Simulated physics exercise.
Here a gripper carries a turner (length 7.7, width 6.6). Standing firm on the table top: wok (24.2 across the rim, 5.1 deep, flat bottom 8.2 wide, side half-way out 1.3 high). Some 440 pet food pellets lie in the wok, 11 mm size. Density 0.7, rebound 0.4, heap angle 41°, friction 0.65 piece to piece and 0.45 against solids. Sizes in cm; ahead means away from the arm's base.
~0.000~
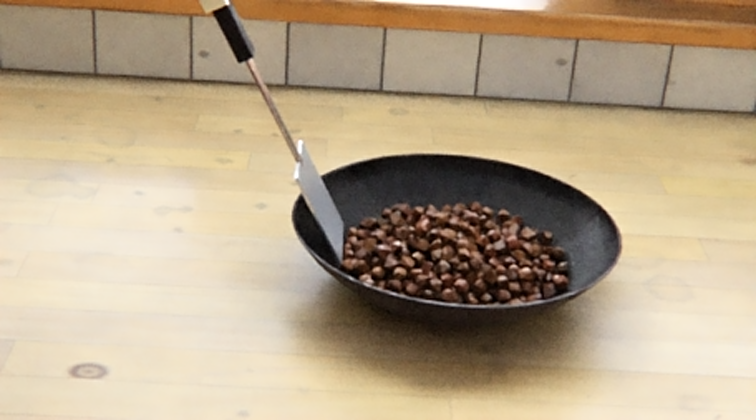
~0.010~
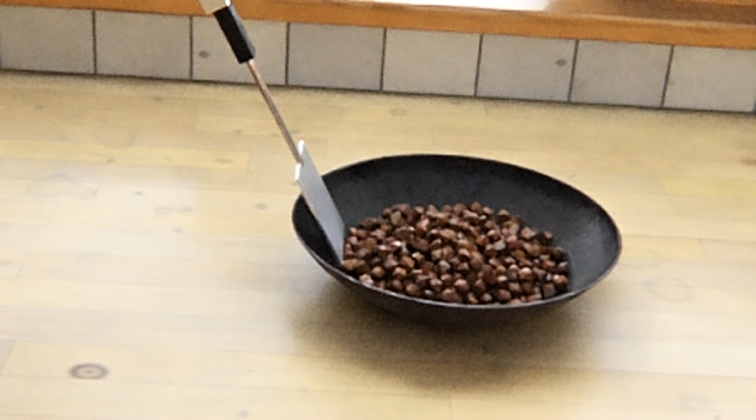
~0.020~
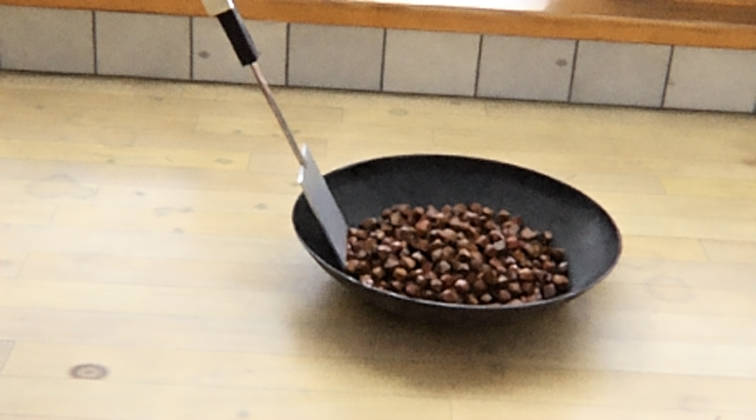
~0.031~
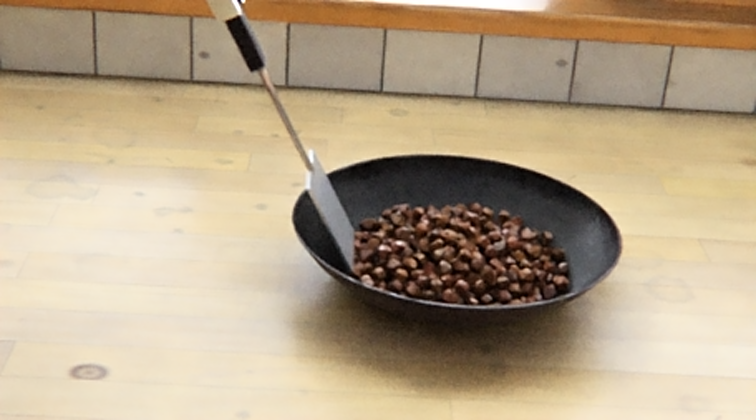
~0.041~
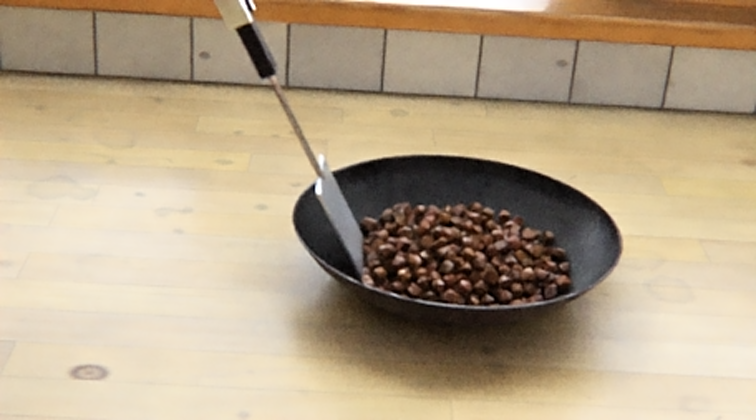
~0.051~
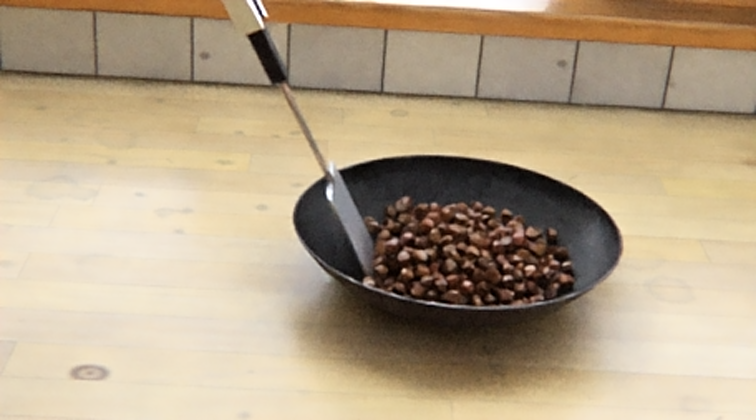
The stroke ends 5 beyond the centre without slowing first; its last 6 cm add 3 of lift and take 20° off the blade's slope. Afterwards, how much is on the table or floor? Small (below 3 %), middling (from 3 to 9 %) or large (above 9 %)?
Share on the table or floor: Middling (from 3 to 9 %).
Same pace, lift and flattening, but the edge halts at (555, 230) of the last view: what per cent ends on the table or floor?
About 30 per cent.
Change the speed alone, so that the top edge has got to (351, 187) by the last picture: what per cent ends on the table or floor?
Some 20 per cent.
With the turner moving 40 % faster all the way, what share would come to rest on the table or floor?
It would be near 15 per cent.
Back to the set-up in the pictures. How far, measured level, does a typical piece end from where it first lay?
About 4 cm.
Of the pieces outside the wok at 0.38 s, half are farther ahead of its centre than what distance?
Roughly 14 cm.
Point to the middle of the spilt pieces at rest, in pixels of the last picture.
At about (651, 278).
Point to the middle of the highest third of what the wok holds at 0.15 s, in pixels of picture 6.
Around (544, 239).
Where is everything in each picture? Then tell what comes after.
The first frame shows turner top edge at (298, 159), sloping 63°; upper third of the load around (452, 248), from x 345 to 565, top at y 205; 443 in the wok.
The second frame shows turner top edge at (299, 160), sloping 63°; upper third of the load around (452, 248), from x 345 to 565, top at y 205.
The third frame shows turner top edge at (302, 162), sloping 63°; upper third of the load around (452, 247), from x 345 to 565, top at y 205.
The fourth frame shows turner top edge at (310, 167), sloping 63°; upper third of the load around (452, 248), from x 350 to 565, top at y 210.
The fifth frame shows turner top edge at (320, 174), sloping 63°; upper third of the load around (455, 247), from x 360 to 565, top at y 205.
The sixth frame shows turner top edge at (330, 179), sloping 63°; upper third of the load around (461, 245), from x 370 to 570, top at y 205; 443 in the wok.
After 0.10 s, sloping 63°, highest piece 7 above the table; 443 in the wok.
After 0.15 s, sloping 54°, highest piece 16 above the table; 441 in the wok, 2 on the blade or in flight.
After 0.38 s, sloping 43°, highest piece 21 above the table; 419 in the wok, 17 on the table or floor, 7 on the blade or in flight.
After 1.43 s, sloping 43°, highest piece 6 above the table; 416 in the wok, 27 on the table or floor.
At rest, 416 in the wok, 27 on the table or floor. That is 6 % on the table or floor.
